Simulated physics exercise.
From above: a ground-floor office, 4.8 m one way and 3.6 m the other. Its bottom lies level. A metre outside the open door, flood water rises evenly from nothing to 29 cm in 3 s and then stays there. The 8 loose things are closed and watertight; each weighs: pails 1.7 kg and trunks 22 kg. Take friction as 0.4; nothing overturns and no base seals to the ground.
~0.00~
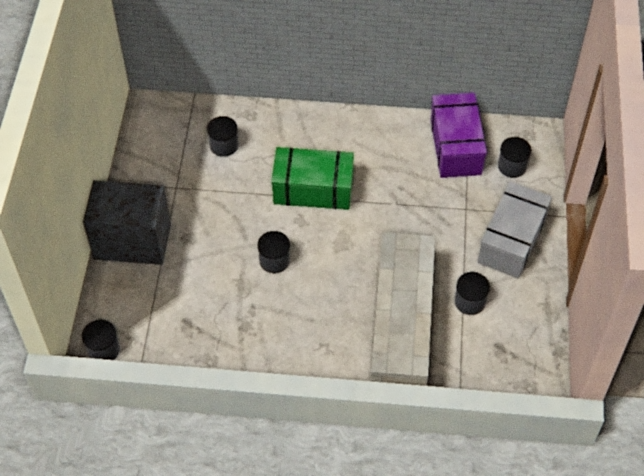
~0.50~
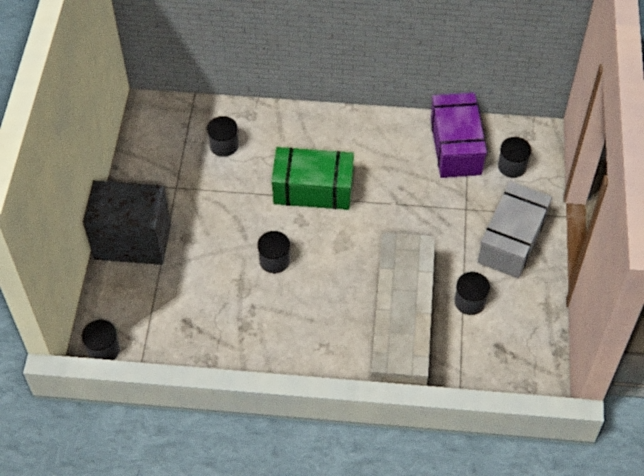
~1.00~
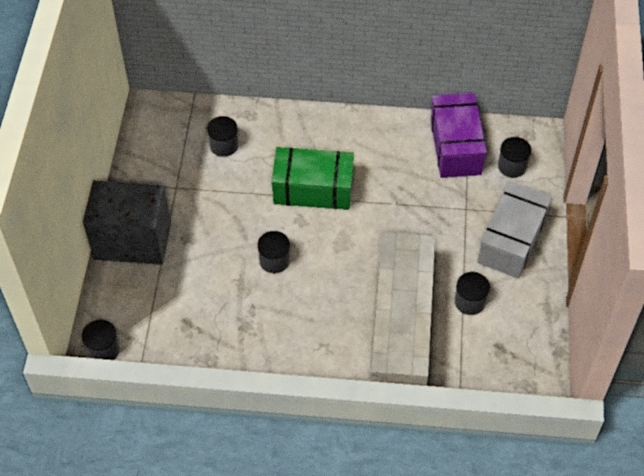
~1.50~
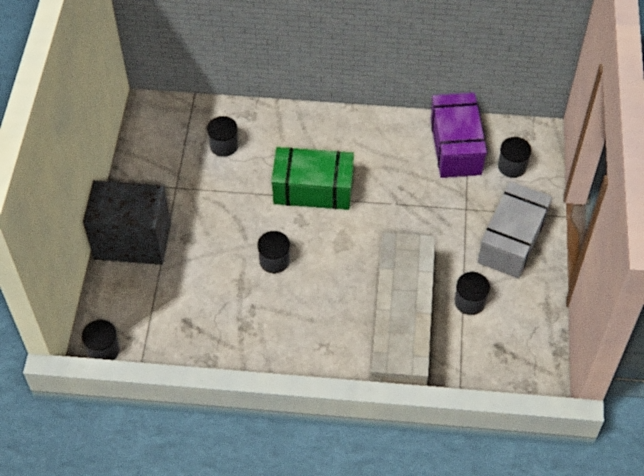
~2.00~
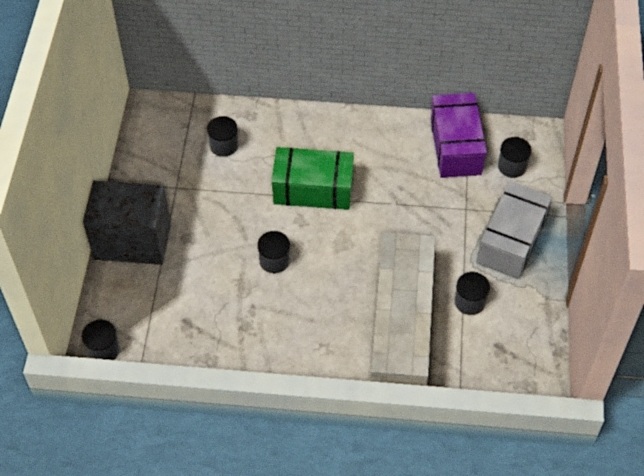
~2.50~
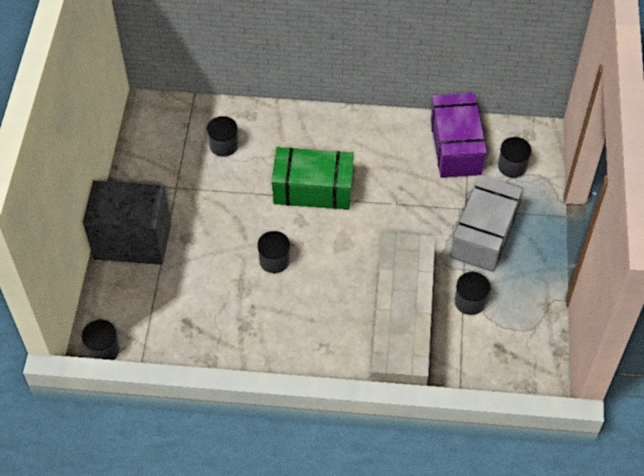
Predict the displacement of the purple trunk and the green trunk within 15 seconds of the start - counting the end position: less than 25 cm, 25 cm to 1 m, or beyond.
Purple trunk ends far away, green trunk travels far.
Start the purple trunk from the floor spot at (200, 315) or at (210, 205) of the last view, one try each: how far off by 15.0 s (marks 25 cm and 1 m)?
In that order: It moves a short way; it ends far away.
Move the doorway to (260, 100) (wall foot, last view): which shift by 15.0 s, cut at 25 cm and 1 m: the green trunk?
In that case the green trunk gets carried off.
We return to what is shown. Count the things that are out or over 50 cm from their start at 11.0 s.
By then 8.
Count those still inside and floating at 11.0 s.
At that moment 8.
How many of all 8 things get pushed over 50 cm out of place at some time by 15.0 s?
I count 8.
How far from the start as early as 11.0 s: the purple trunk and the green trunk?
About 300 and 150 cm.
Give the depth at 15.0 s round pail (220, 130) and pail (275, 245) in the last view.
Roughly 26 and 21 cm.
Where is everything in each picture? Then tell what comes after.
In the first picture, the purple trunk at (459, 123) rests on the ground; the green trunk at (313, 167) rests on the ground; water covers 0.0 m2; 0 of 8 have shifted.
In the second picture, the purple trunk at (459, 123) rests on the ground; the green trunk at (313, 167) rests on the ground; 0.0 m2 under water; 0 of 8 have shifted.
In the third picture, the purple trunk at (459, 123), on the bottom; the green trunk at (313, 167) rests on the ground; 0.0 m2 under water; 0 of 8 have shifted.
In the fourth picture, the purple trunk at (459, 123), on the bottom; the green trunk at (313, 167), on the bottom; water covers 0.0 m2; 0 of 8 have shifted.
In the fifth picture, the purple trunk at (459, 123), on the bottom; the green trunk at (313, 167), on the bottom; 0.3 m2 under water; 0 of 8 have shifted.
In the sixth picture, the purple trunk at (459, 123), on the bottom; the green trunk at (313, 167) rests on the ground; 1.0 m2 under water; 1 of 8 have shifted.
After 3.5 s the purple trunk is near (454, 117), 0.1 m from its start, aground; the green trunk is near (313, 167), 0.0 m from its start, aground; 2 afloat.
After 6.8 s the purple trunk is near (225, 89), 2.5 m from its start, afloat; the green trunk is near (146, 151), 1.7 m from its start, afloat; 8 afloat.
After 11.0 s the purple trunk is near (184, 125), 2.8 m from its start, afloat; the green trunk is near (203, 253), 1.5 m from its start, afloat; 8 afloat.
After 15.0 s the purple trunk is near (330, 296), 2.6 m from its start, afloat; the green trunk is near (157, 290), 2.1 m from its start, afloat; 8 afloat.
